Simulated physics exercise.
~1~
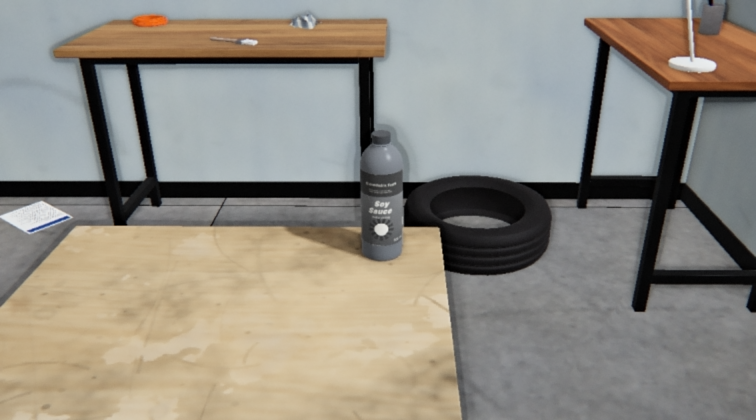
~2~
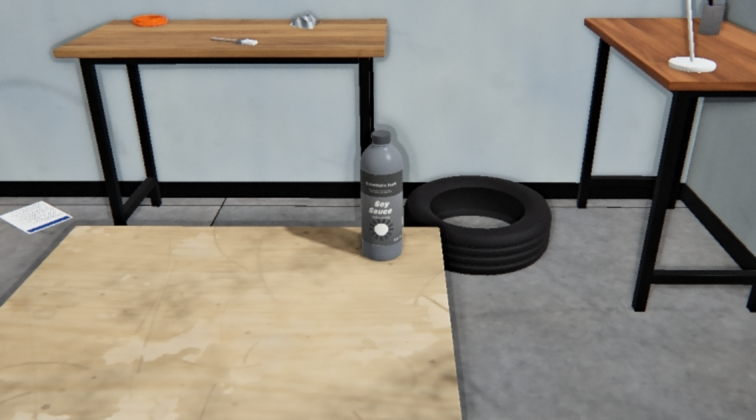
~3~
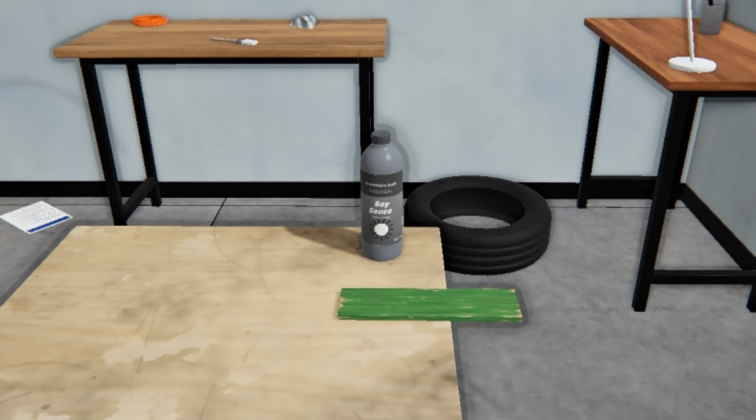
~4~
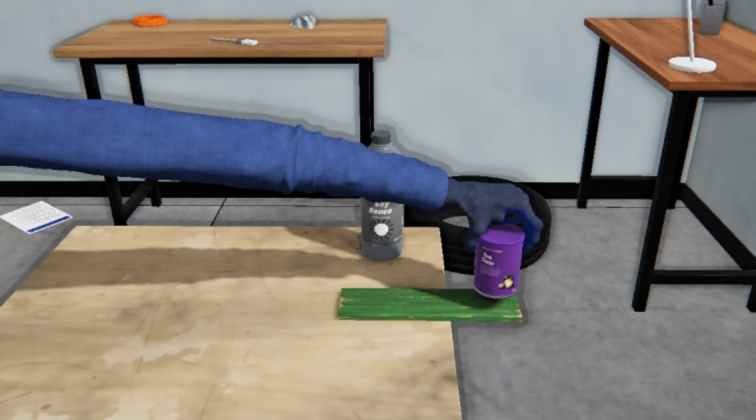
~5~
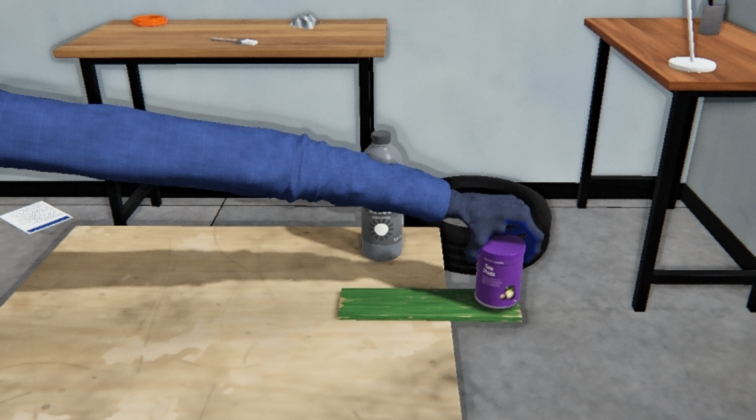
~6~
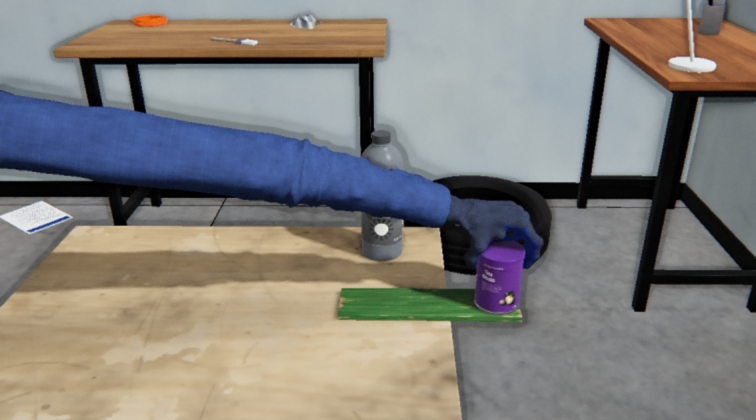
In a workshop with desks and a tire on the floor, a grey bottle stands on a light wooden table. A green plank appears, jutting past the table's right edge, and then a blue-sleeved arm reaches in from the left and lowers a purple tin onto the plank's overhanging end.
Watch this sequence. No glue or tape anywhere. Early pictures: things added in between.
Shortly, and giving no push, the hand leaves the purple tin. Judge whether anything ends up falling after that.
It plunges.
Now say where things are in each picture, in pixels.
The last thing is not in view yet; grey bottle (382, 195), in the first frame.
The last thing is not in view yet; grey bottle (382, 195), in the second frame.
The last thing is not in view yet; grey bottle (382, 195), in the third frame.
On its way; purple tin (498, 260); grey bottle (382, 195), in the fourth frame.
On its way; purple tin (499, 270); grey bottle (382, 195), in the fifth frame.
In place under the hand; purple tin (499, 276); grey bottle (382, 195), in the sixth frame.
Then, 0.40 s past the last view, purple tin now down on the floor or falling; green board on its side.
Then, 0.60 s past the last view, green board now down on the floor or falling.
Then, 0.80 s past the last view, things are still on the move.
Finally, down on the floor or falling, green board and purple tin; grey bottle still in place. The board tips off the edge.
